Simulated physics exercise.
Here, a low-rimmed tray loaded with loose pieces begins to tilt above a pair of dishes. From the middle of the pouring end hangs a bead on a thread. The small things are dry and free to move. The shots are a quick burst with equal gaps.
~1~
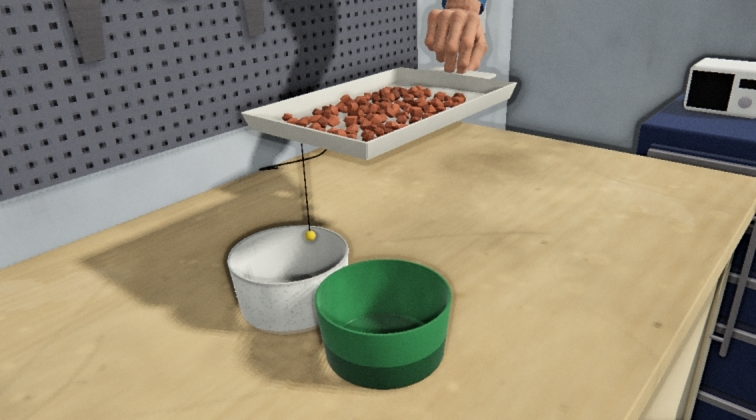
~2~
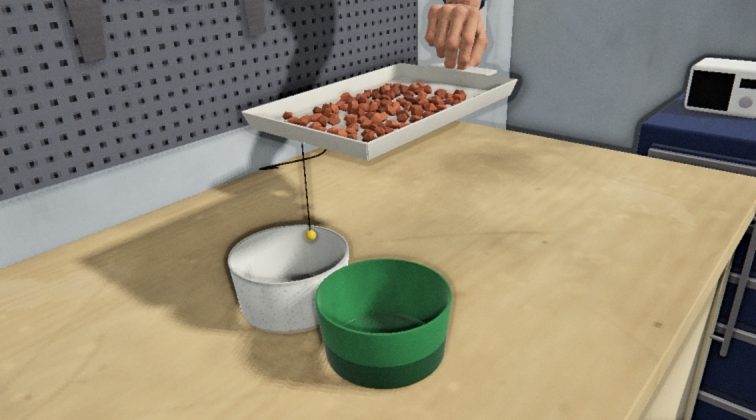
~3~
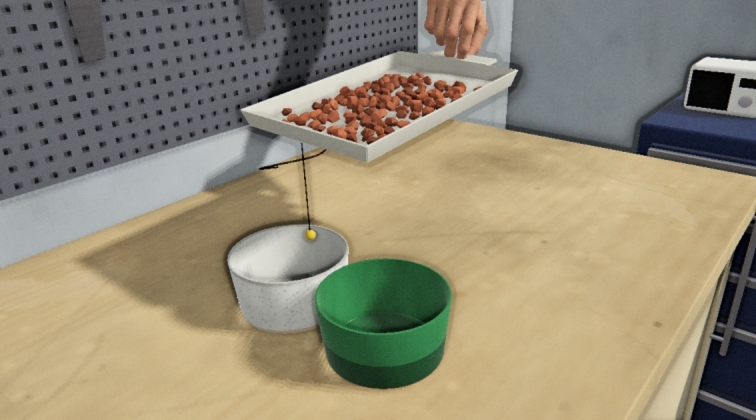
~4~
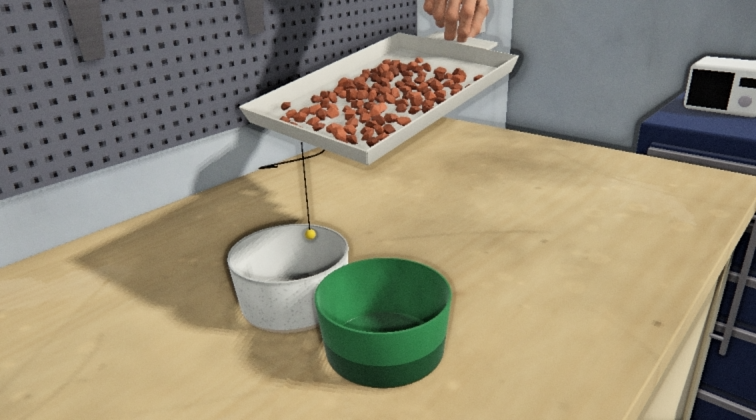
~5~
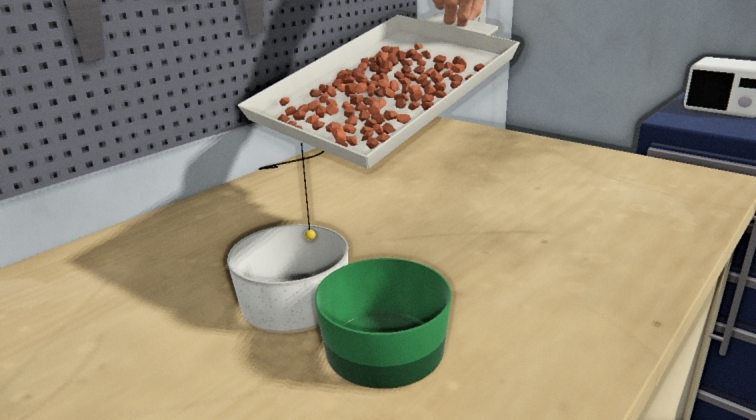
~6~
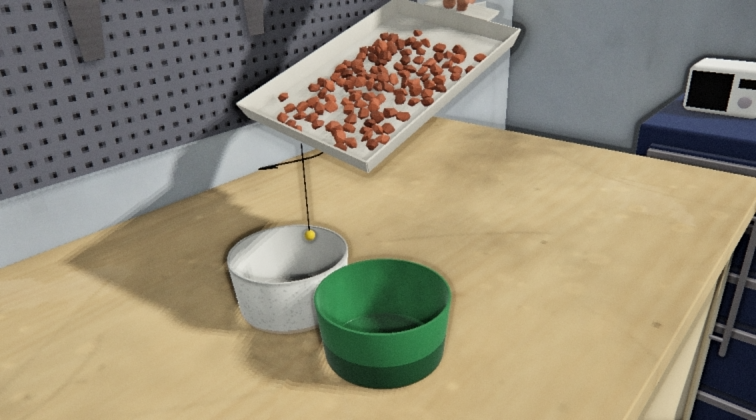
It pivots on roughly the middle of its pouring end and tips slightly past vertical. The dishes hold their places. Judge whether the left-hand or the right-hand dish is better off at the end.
The right-hand dish is better off.
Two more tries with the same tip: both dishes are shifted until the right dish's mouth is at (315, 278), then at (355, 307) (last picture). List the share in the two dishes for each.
Some 80 and then some 80 per cent.
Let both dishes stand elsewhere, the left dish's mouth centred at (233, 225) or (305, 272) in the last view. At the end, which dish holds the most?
The first try: The dish on the right. The second: The left dish.
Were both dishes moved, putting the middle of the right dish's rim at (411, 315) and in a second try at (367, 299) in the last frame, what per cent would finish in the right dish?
Trial 1 near 30 percent, trial 2 near 80 percent.
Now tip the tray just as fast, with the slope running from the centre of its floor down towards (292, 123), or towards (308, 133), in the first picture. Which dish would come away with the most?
Heading one: The dish placed left; heading two: The dish placed left.
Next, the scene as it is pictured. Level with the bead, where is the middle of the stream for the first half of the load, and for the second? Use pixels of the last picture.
At about (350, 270), then at (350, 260).
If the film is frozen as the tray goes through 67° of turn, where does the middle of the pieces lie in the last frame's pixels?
I'd mark the middle close to (354, 136).
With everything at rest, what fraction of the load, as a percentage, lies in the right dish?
My estimate is about 80 in a hundred.
Soon after the last picture, tray tipped steeply; most on the tray; a stray few in the right dish; a stray few in the left dish; a small part in the air.
A little later, tray tipped past a quarter turn; a stray few on the tray; most in the right dish; a small part in the left dish; a small part outside both; a small part in the air.
Later still, tray tipped past a quarter turn; most in the right dish; a small part in the left dish; a small part outside both.
At rest, tray tipped past a quarter turn; most in the right dish; a small part in the left dish; a small part outside both.
